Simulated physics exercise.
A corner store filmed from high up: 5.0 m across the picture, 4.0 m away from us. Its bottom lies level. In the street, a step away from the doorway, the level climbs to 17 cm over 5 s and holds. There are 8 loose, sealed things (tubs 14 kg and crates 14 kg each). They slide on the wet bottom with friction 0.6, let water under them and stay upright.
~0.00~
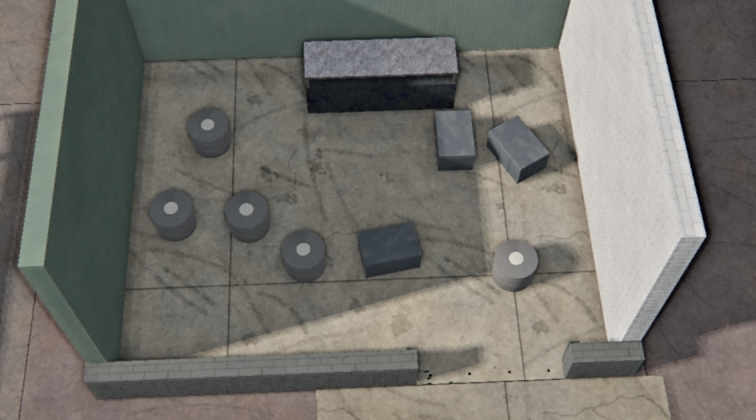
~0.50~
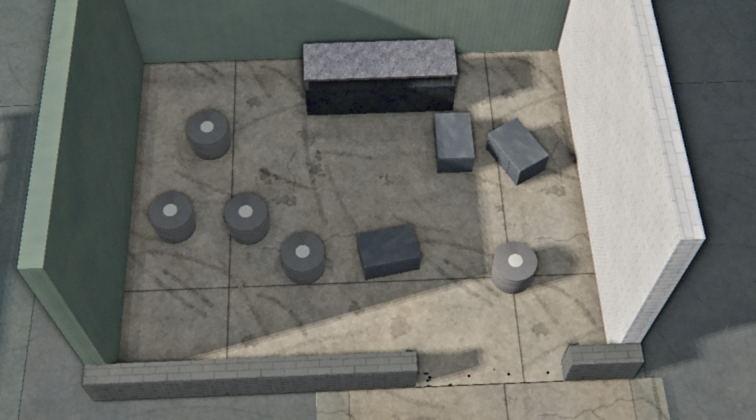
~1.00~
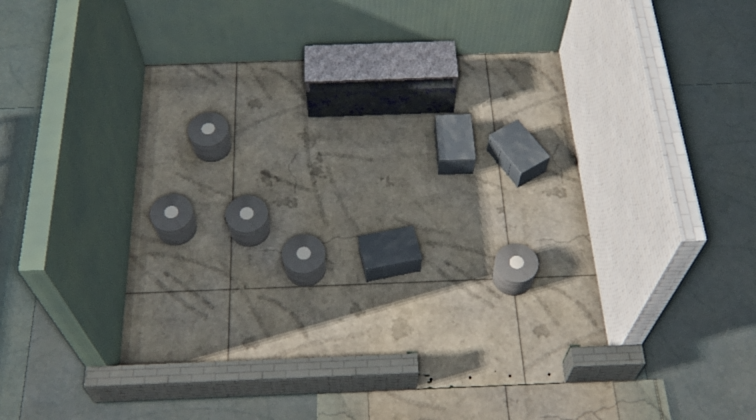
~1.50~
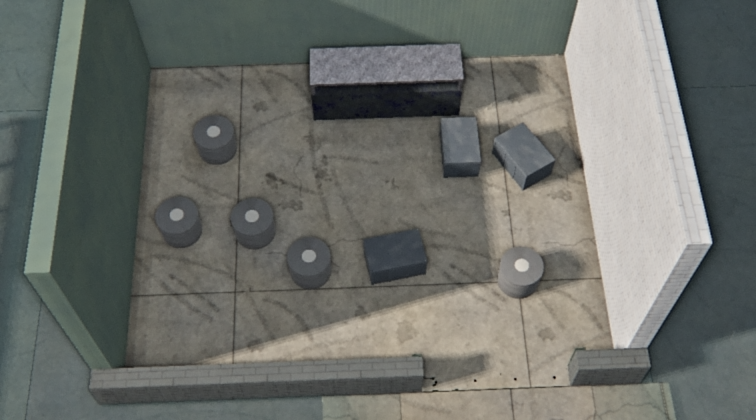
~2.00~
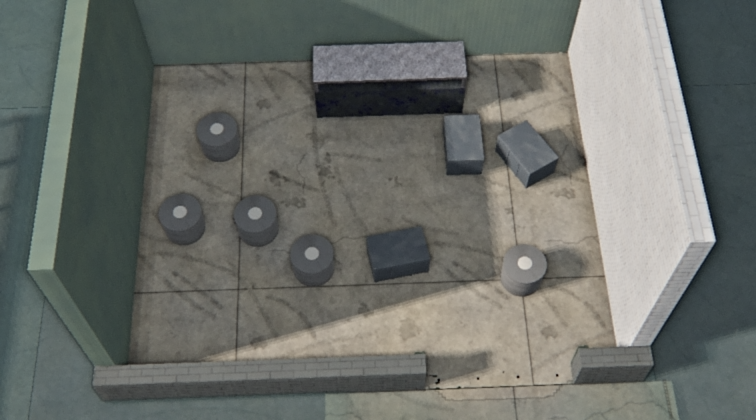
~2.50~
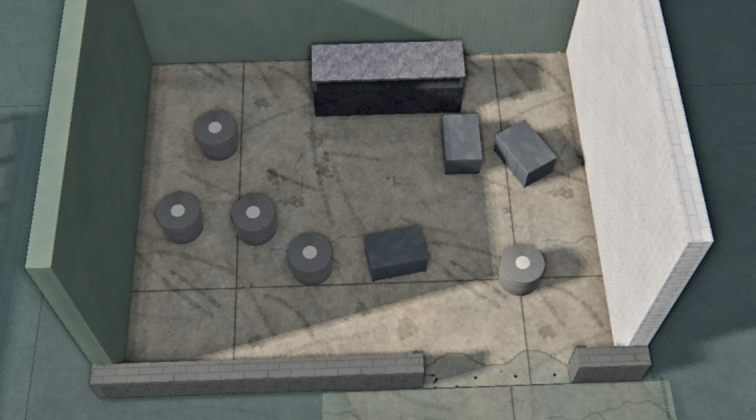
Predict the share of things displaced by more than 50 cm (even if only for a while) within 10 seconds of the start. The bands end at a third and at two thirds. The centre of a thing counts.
That comes to one to two thirds.
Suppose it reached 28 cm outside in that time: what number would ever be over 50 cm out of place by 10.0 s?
In that case 3 of them.
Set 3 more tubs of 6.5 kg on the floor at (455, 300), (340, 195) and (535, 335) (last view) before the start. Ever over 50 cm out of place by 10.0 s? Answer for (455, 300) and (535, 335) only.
In turn: More, over.
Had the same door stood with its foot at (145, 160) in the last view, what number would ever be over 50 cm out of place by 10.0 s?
Then 1.
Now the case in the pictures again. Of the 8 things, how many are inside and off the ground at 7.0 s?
0 of them.
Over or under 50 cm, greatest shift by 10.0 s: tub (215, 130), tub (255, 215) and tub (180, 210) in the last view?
In that order: Under, less, short of it.
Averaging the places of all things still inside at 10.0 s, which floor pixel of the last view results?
Around (354, 180).
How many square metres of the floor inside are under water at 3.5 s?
About 1.5 m2.
After 3.5 s 0 of 8 are over 50 cm from their spots; 0 afloat.
After 4.5 s 0 of 8 are over 50 cm from their spots; 0 afloat.
After 7.0 s 1 of 8 are over 50 cm from their spots; 0 afloat.
After 10.0 s 4 of 8 are over 50 cm from their spots, and 4 have been at some point; 2 afloat.
